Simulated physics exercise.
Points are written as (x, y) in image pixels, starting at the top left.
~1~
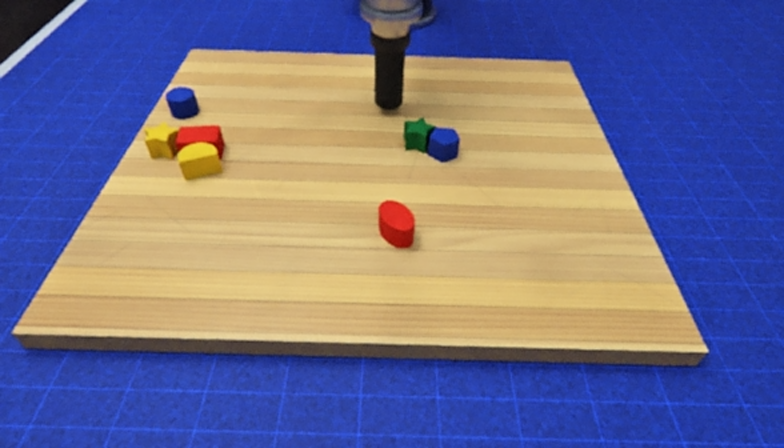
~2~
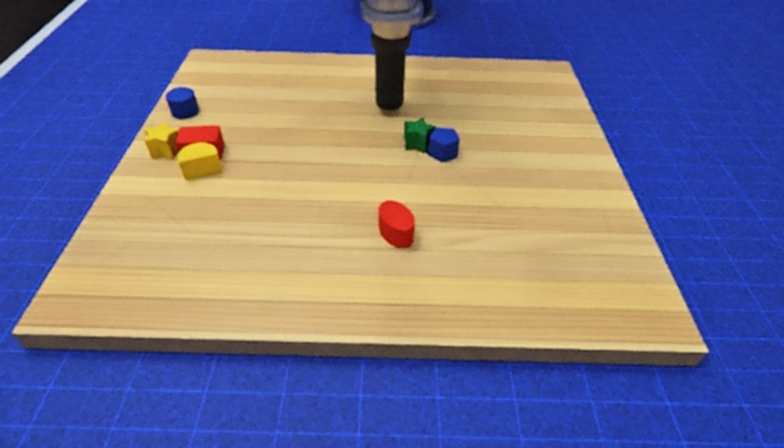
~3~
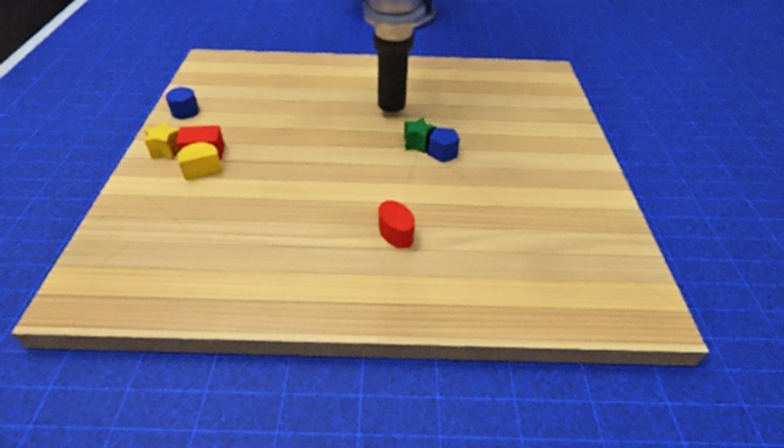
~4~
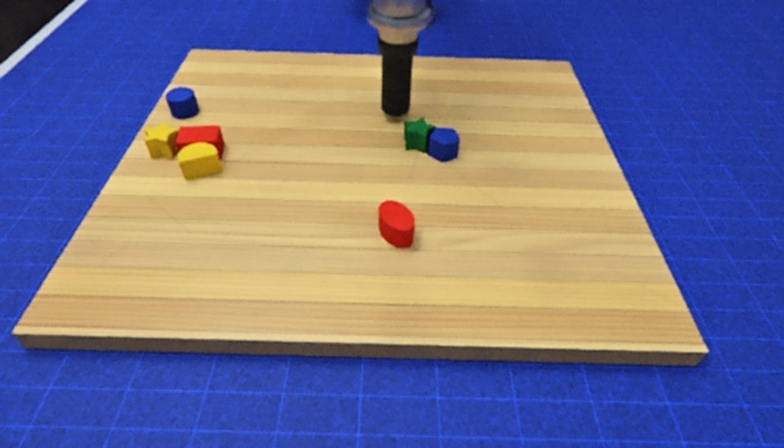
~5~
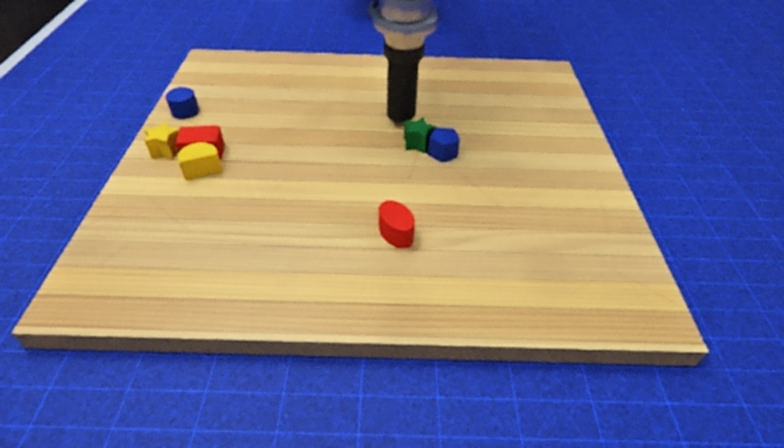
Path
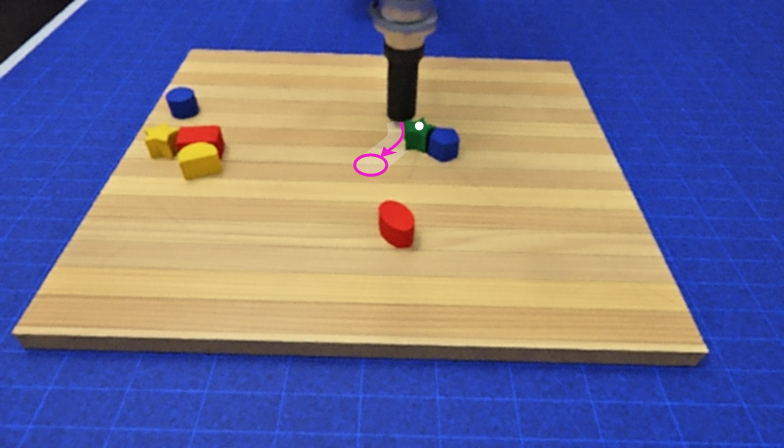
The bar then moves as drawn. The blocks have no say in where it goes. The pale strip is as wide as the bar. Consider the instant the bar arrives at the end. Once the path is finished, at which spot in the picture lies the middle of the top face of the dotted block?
Put as a pixel place, it's (419, 137).
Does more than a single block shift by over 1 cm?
That would be a no.
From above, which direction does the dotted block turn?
Seen from above, its turn is counter-clockwise.
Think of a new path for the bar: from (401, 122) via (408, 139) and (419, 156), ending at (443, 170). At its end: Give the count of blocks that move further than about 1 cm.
It displaces two.
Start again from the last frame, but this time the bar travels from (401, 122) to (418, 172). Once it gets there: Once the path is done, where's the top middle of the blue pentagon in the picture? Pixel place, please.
The spot you're after is about (472, 149) in the image.
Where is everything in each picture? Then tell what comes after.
In the first picture, lower end of the bar at (389, 102), tops of blocks, green star at (419, 126), blue pentagon at (445, 135).
In the second picture, bar at (389, 103), blocks as before.
In the third picture, bar at (392, 105), blocks as before.
In the fourth picture, bar at (395, 109), blocks as before.
In the fifth picture, bar at (401, 114), green star at (419, 126), blue pentagon at (445, 135).
The drawn path runs from (401, 122) through (402, 137) and (388, 151) to (371, 165); the dot is on the green star.
What follows on the original path. One third of the way, bar at (402, 130); green star at (421, 132), turned 20° anticlockwise; blue pentagon at (448, 136).
Two thirds of the way, bar at (388, 143); green star at (419, 137), turned 45° anticlockwise; blue pentagon at (449, 137), turned 15° anticlockwise.
At the end, bar at (371, 157); green star at (419, 137), turned 45° anticlockwise; blue pentagon at (449, 137), turned 15° anticlockwise.
